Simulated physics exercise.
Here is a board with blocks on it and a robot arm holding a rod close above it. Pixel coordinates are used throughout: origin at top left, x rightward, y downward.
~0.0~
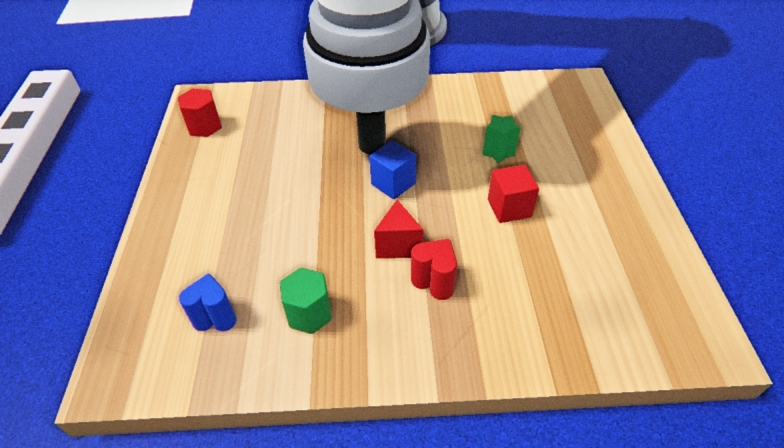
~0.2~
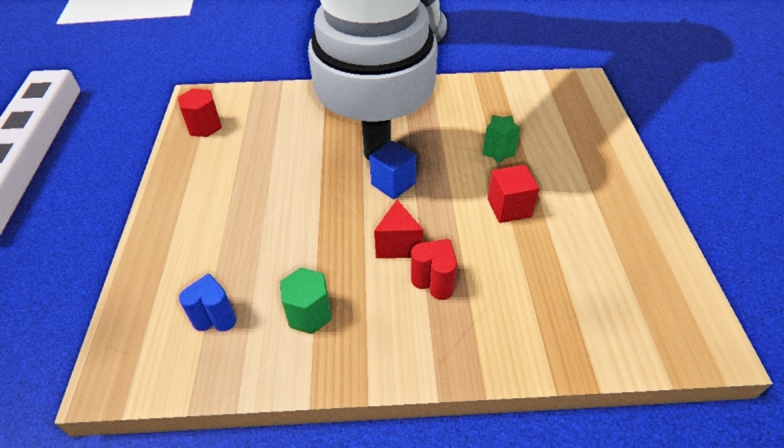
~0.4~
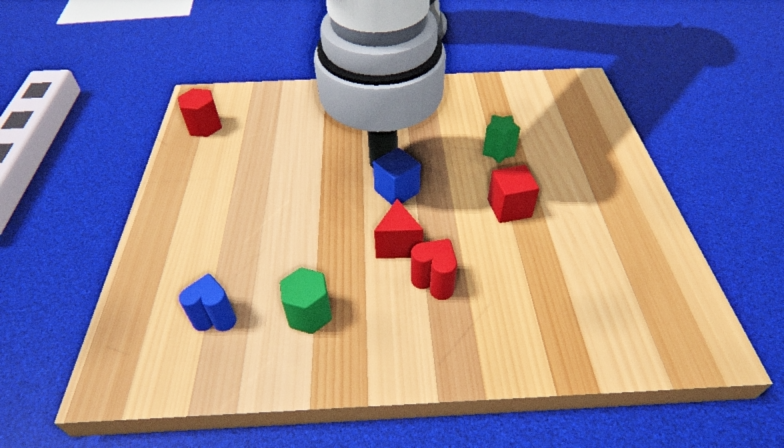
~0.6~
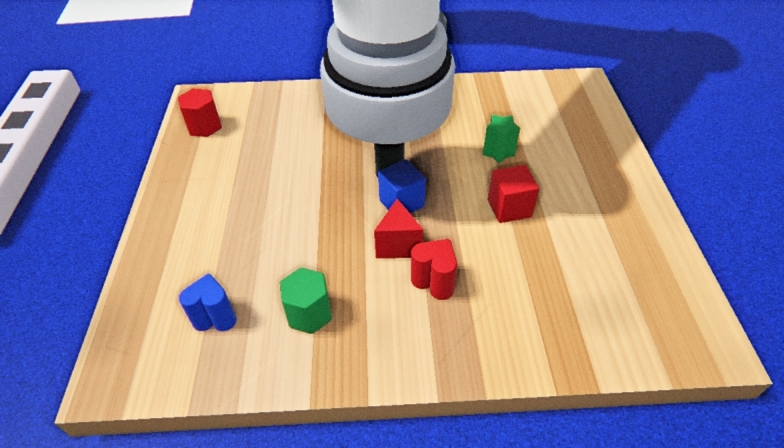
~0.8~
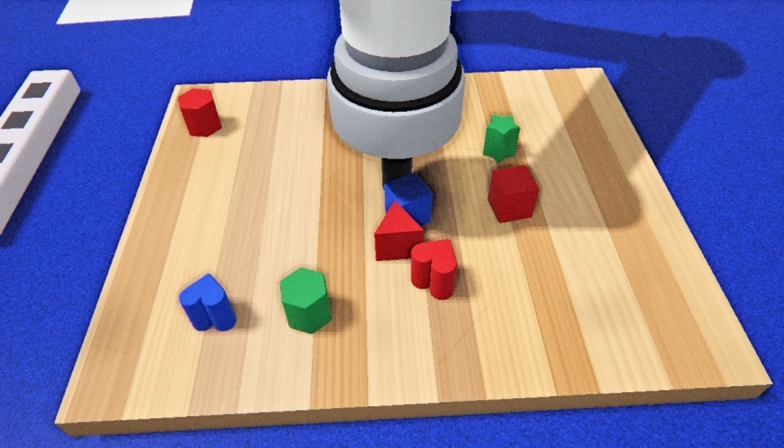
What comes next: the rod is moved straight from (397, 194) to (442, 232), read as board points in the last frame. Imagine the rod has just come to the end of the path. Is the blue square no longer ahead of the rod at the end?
In short: No.
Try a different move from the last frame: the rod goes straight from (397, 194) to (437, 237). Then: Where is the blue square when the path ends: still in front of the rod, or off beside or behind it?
Still being pushed.
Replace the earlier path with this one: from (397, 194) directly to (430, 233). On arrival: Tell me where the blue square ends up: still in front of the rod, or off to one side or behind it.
I think it holds its spot in front.
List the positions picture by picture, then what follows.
In the first picture, tip of the rod (372, 146), middles of tops, red three-sided block (398, 219), blue square (393, 154), red heart block (437, 254), red square (516, 178).
In the second picture, rod (378, 154), nothing pushed.
In the third picture, rod (384, 163), blue square (397, 162).
In the fourth picture, rod (390, 173), blue square (402, 174).
In the fifth picture, rod (397, 186), red three-sided block (397, 220), blue square (408, 188), red heart block (437, 254), red square (516, 178).
The first path, step by step. Halfway along, rod (420, 205); red three-sided block (395, 226); blue square (426, 209), turned 20° clockwise.
At the end, rod (443, 224); red three-sided block (394, 227), turned 15° clockwise; blue square (444, 230), turned 40° clockwise; red heart block (437, 259), turned 20° clockwise; red square unmoved.
